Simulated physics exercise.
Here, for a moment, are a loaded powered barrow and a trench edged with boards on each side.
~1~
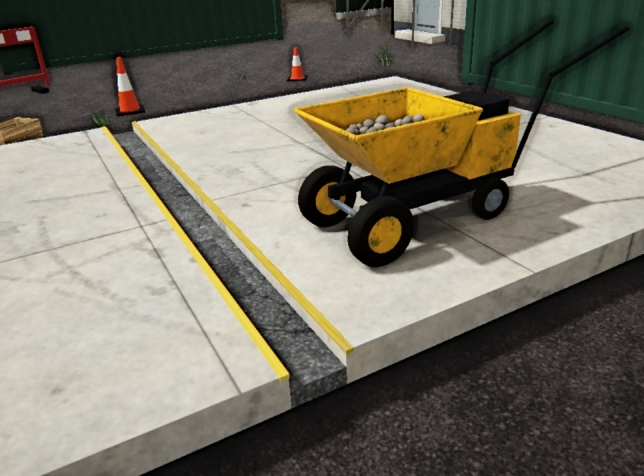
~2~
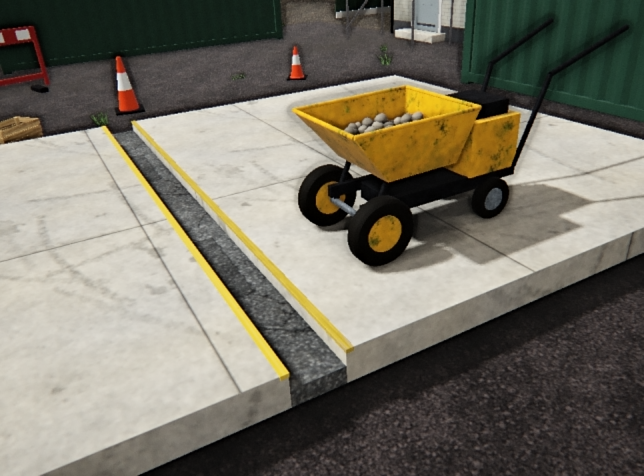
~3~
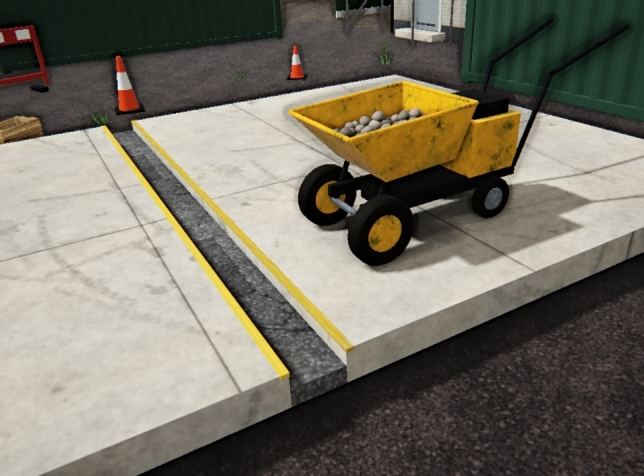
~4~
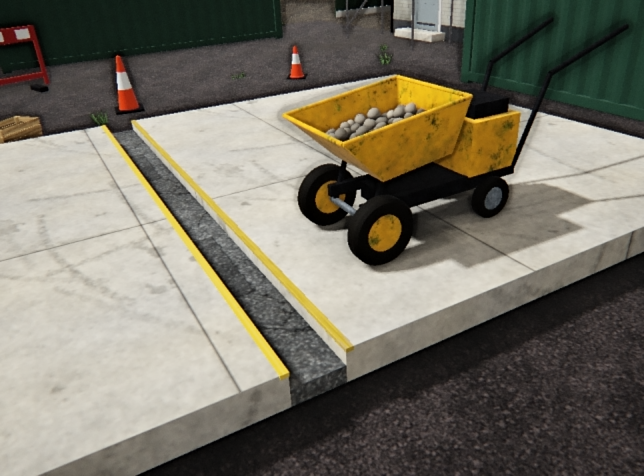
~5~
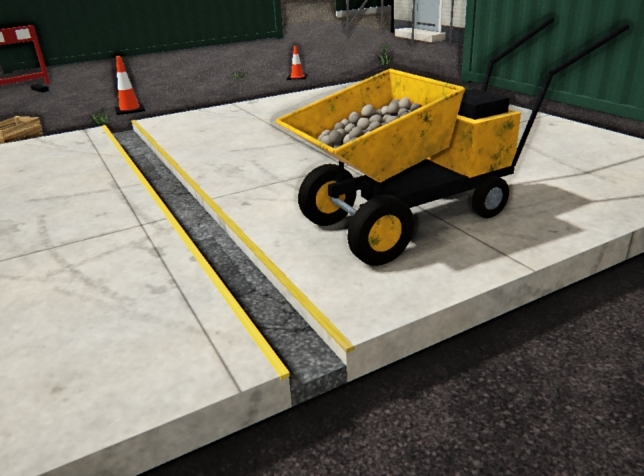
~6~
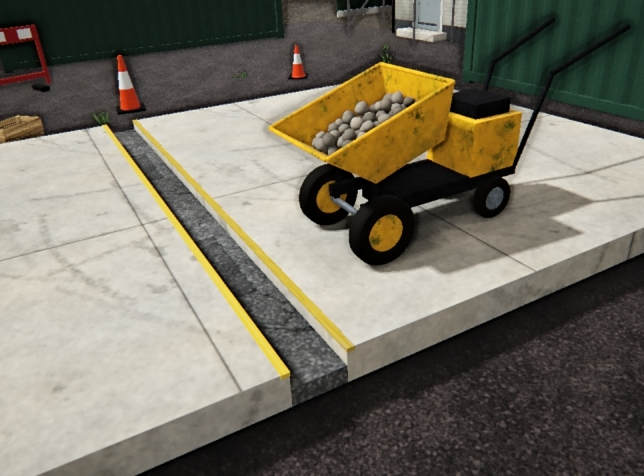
Yellow powered barrow standing still beside a yellow-edged trench, its skip of grey pebbles slowly tilting forward to the left.
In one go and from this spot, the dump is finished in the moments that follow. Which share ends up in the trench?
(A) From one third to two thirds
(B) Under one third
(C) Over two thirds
C, over two thirds.
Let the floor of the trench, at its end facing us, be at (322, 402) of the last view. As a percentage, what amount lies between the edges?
Roughly 90 in a hundred.
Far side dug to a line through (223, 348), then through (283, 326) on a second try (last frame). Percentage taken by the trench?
The first case gives close to 100 per cent and the second close to 30 per cent.
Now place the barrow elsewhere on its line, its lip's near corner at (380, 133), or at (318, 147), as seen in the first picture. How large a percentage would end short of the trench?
That works out to 20 per cent for the first position and 0 per cent for the second.
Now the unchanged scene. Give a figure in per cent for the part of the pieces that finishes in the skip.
I'd put it at about 0 per cent.
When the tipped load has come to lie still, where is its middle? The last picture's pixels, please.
Centre at rest: Close to (240, 277).
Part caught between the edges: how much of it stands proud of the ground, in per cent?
I'd put it near 30 in a hundred.
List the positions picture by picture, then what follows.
Lip of the skip (356, 138), level; top of the load (401, 137), river pebbles; first edge of the trench (318, 315); far edge (257, 337), the trench under half as wide as the skip, and shallow for its width, in the first picture.
Lip of the skip (354, 138), level; top of the load (400, 135), in the second picture.
Lip of the skip (350, 141), tipped barely; top of the load (397, 134), in the third picture.
Lip of the skip (343, 145), tipped a little; top of the load (397, 125), in the fourth picture.
Lip of the skip (335, 152), tipped a little; top of the load (406, 119), in the fifth picture.
Lip of the skip (326, 161), tipped clearly; top of the load (399, 114); first edge of the trench (319, 313); far edge (258, 336), in the sixth picture.
Just after the last frame, skip tipped steeply; every one in the skip.
A moment on, skip tipped right over; roughly two thirds in the skip; roughly a quarter in or heaped over the trench; just a few beyond it; just a few falling.
Further on, skip tipped right over; about a tenth in the skip; the larger part in or heaped over the trench; roughly a quarter beyond it.
When it is over, skip tipped right over; the larger part in or heaped over the trench; roughly a quarter beyond it.
